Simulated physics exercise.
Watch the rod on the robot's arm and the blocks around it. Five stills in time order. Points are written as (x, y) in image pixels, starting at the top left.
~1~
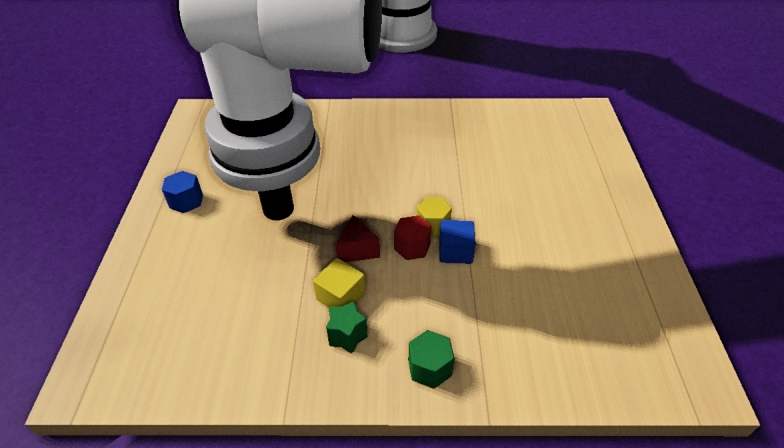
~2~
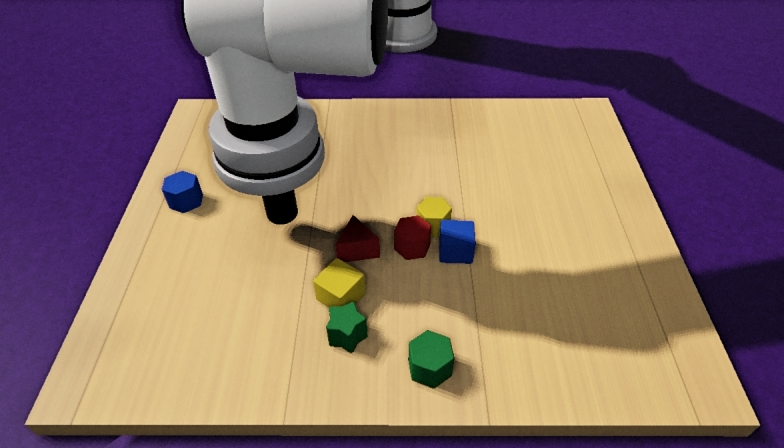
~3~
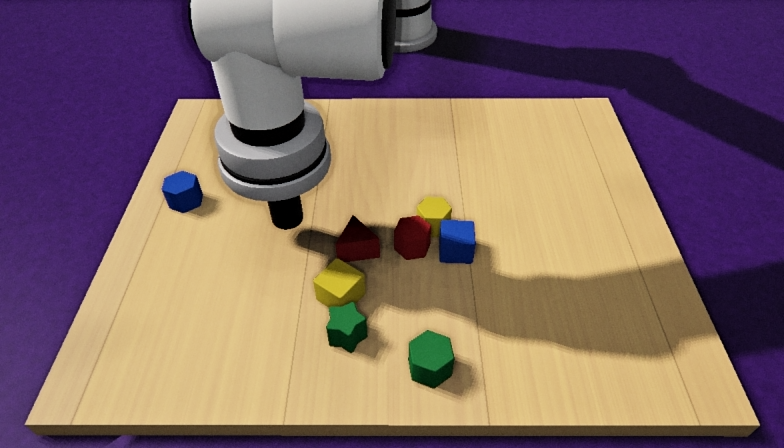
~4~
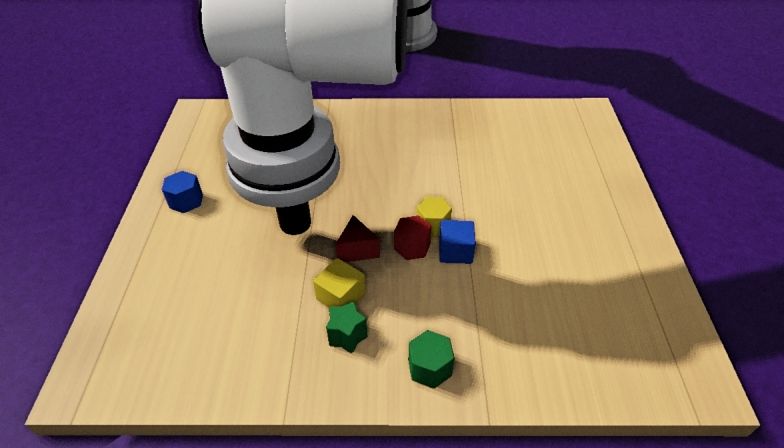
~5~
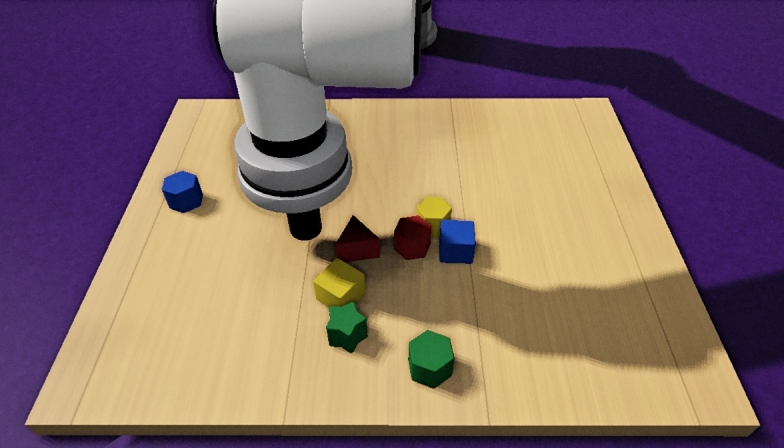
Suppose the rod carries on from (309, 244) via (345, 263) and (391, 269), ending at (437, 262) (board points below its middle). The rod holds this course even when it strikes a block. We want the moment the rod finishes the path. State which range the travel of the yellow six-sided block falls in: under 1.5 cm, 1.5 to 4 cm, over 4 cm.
The yellow six-sided block moves 1.5-4 cm.
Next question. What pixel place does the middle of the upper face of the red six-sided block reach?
By then it is at (435, 218).
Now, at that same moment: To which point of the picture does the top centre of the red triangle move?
The middle of its upper face will lie at (389, 225).
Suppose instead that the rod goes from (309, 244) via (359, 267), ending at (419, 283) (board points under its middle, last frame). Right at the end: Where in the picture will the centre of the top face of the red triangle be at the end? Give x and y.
Near (385, 232).
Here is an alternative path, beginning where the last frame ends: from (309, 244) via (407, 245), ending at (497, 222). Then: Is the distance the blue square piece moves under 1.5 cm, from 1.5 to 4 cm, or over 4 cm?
My prediction: Over 4 cm.
The first path, step by step. One third of the way, rod (346, 250); red triangle (372, 234), turned 45° anticlockwise.
Two thirds of the way, rod (391, 256); red triangle (389, 226), turned 90° anticlockwise; red six-sided block (422, 227); yellow six-sided block (437, 206).
At the end, rod (438, 249); red triangle (389, 225), turned 105° anticlockwise; red six-sided block (435, 218), turned 55° anticlockwise; yellow six-sided block (442, 195), turned 15° anticlockwise; blue square piece (471, 228), turned 20° clockwise.
